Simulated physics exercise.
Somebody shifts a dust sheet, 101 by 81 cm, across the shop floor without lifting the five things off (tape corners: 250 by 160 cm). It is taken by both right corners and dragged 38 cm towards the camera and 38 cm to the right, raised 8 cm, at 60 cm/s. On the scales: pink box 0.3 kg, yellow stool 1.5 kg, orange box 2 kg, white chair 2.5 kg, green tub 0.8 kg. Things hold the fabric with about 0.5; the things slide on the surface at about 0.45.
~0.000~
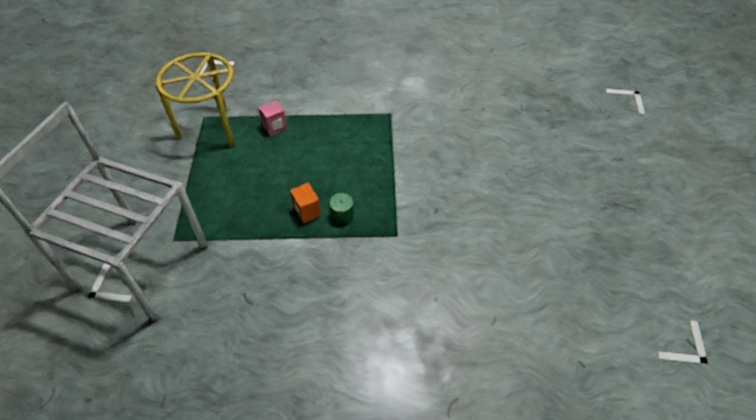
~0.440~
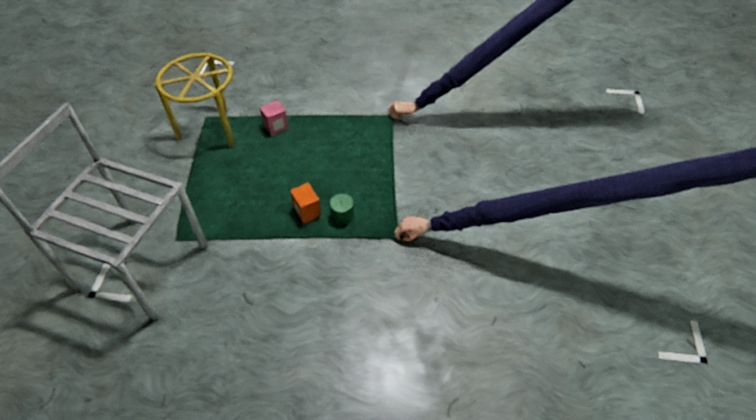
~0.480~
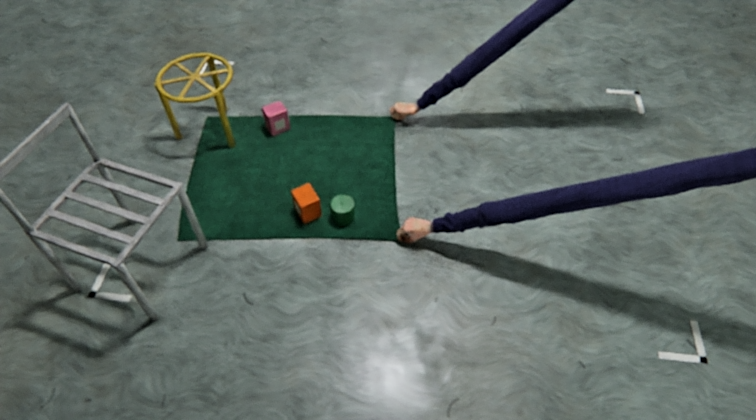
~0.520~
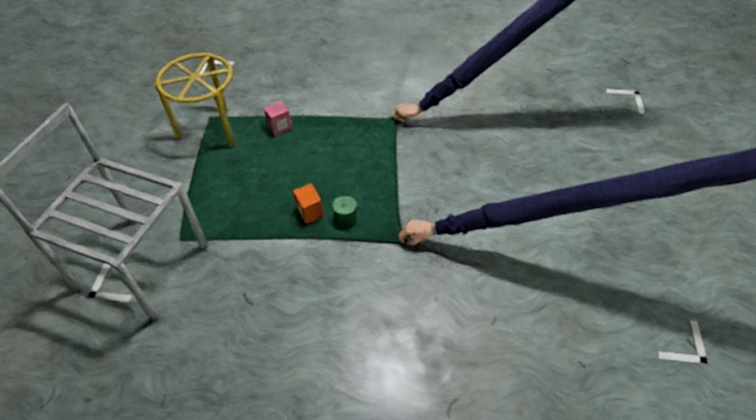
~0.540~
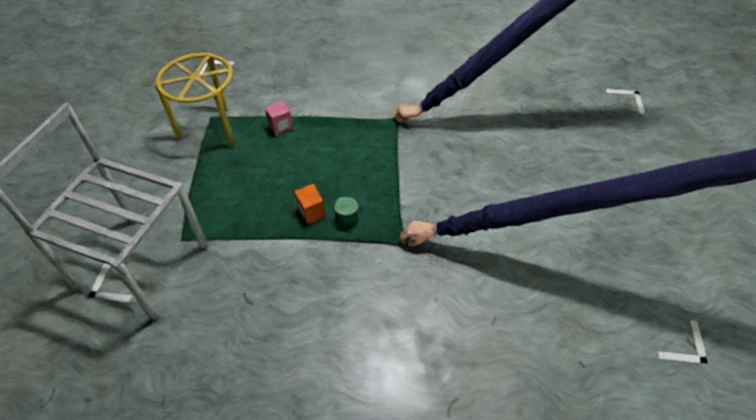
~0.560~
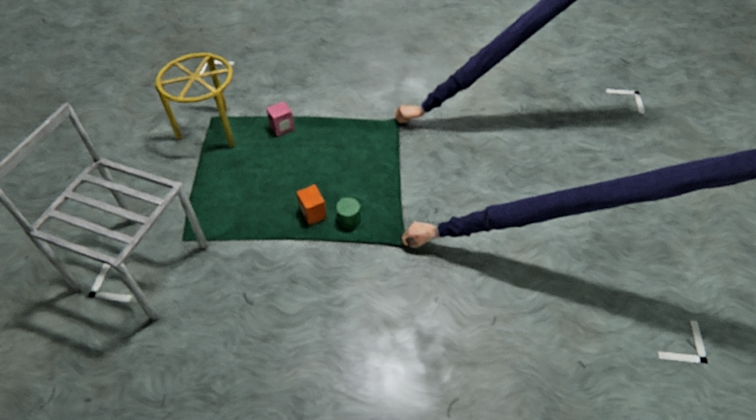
At the start, a green dust sheet lies on a grey floor with a pink box, an orange box and a green tub on it, beside a yellow stool and a white chair. Two hands then grip its right corners and pull it very slightly right, the boxes and tub shifting along with it.
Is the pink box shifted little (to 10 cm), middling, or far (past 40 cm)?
Result: Pink box reaches the top band.
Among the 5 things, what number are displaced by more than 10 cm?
That makes 4.
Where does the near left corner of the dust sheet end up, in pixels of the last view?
Around (252, 272).
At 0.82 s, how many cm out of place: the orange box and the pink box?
Orange box 15 cm, pink box 20 cm.
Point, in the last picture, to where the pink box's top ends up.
At about (364, 158).
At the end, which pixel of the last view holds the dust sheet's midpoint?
Around (381, 232).
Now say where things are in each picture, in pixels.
Pink box (271, 109); dust sheet corners (391, 114) (398, 236), in the first picture.
Grip (401, 239), in the second picture.
Grip (402, 240), in the third picture.
Green tub (345, 205); pink box (276, 109); grip (405, 242), in the fourth picture.
Grip (406, 243), in the fifth picture.
Pink box (279, 109); grip (407, 245), in the sixth picture.
At 0.8 s, middle of the dust sheet at (320, 178); pink box 19 cm off its start, green tub 20 cm off its start, orange box 17 cm off its start.
At 1.1 s, middle of the dust sheet at (350, 197); pink box 39 cm off its start, white chair lifted 33 cm, green tub 36 cm off its start.
At 1.3 s, middle of the dust sheet at (373, 223); pink box 54 cm off its start at (357, 153), white chair lifted 11 cm, green tub 52 cm off its start at (428, 269).
At 1.6 s, middle of the dust sheet at (381, 230); pink box 59 cm off its start, white chair lifted 5 cm, green tub 57 cm off its start.
At 2.2 s, middle of the dust sheet at (381, 232); pink box 59 cm off its start at (364, 158), white chair 104 cm off its start, green tub 56 cm off its start at (437, 277), orange box 52 cm off its start at (396, 254).
